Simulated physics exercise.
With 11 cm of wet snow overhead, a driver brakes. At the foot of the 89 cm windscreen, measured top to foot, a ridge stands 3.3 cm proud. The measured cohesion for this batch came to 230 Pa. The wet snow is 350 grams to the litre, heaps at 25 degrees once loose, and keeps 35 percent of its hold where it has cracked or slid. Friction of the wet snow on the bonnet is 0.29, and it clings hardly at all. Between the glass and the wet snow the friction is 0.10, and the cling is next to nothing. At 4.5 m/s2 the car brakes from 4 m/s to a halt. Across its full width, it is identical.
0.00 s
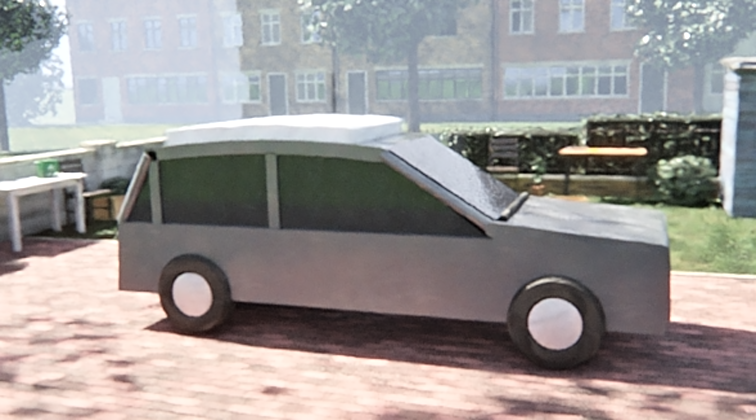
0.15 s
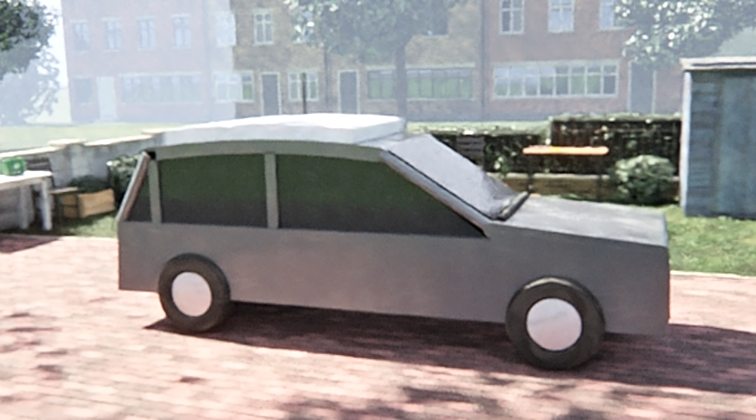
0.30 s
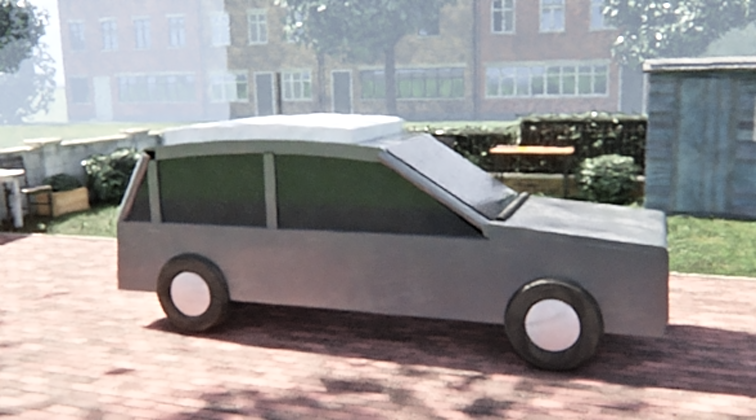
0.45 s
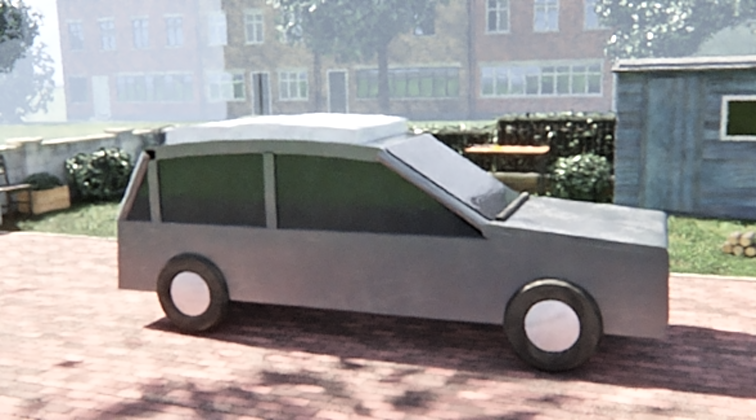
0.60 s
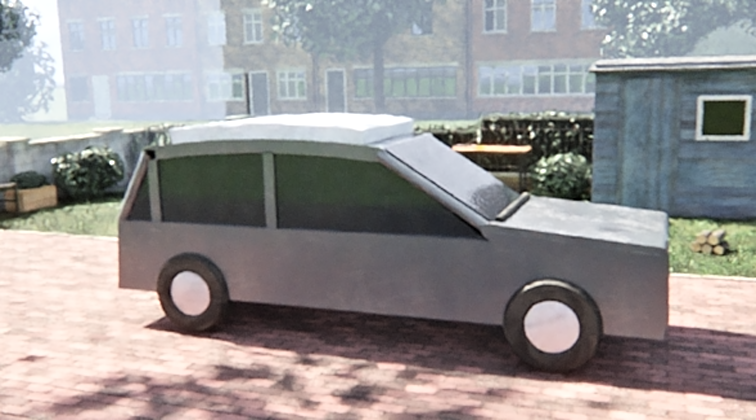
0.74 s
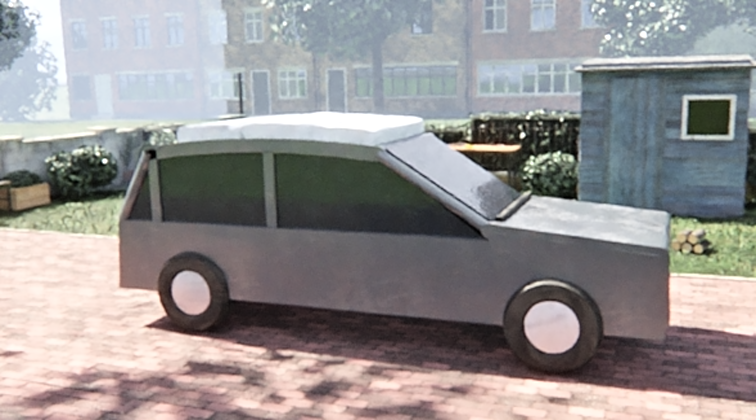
A boxy grey car rolled right along a brick road, slowing as a blue shed came into view behind it, while the white layer of snow on its roof slid slightly forward toward the windscreen.
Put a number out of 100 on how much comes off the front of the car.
The share that falls off the front of the car is near 2 per cent.
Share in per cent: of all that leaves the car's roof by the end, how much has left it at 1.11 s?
60 %.
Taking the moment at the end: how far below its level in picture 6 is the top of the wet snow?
Around 0 centimetres, give or take.
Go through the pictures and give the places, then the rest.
In the first picture, leading edge of the wet snow at (353, 128).
In the second picture, leading edge of the wet snow at (352, 128).
In the third picture, leading edge of the wet snow at (352, 131), its middle shifted 6 mm.
In the fourth picture, leading edge of the wet snow at (355, 132), its middle shifted 2.9 cm.
In the fifth picture, leading edge of the wet snow at (362, 132), its middle shifted 7.7 cm.
In the sixth picture, leading edge of the wet snow at (373, 133), its middle shifted 15 cm.
After 1.11 s, 80 % of the snow is on the roof, 20 % on the glass, none on the bonnet and none has gone off the nose.
After 1.53 s, 66 % of the snow is on the roof, 20 % on the glass, 14 % on the bonnet and none has gone off the nose.
After 1.96 s, 66 % of the snow is on the roof, 8 % on the glass, 26 % on the bonnet and none has gone off the nose.
After 2.39 s, 66 % of the snow is on the roof, 8 % on the glass, 24 % on the bonnet and 2 % has gone off the nose.
After 2.49 s, at the end, 66 % of the snow is on the roof, 8 % on the glass, 24 % on the bonnet and 2 % has gone off the nose.
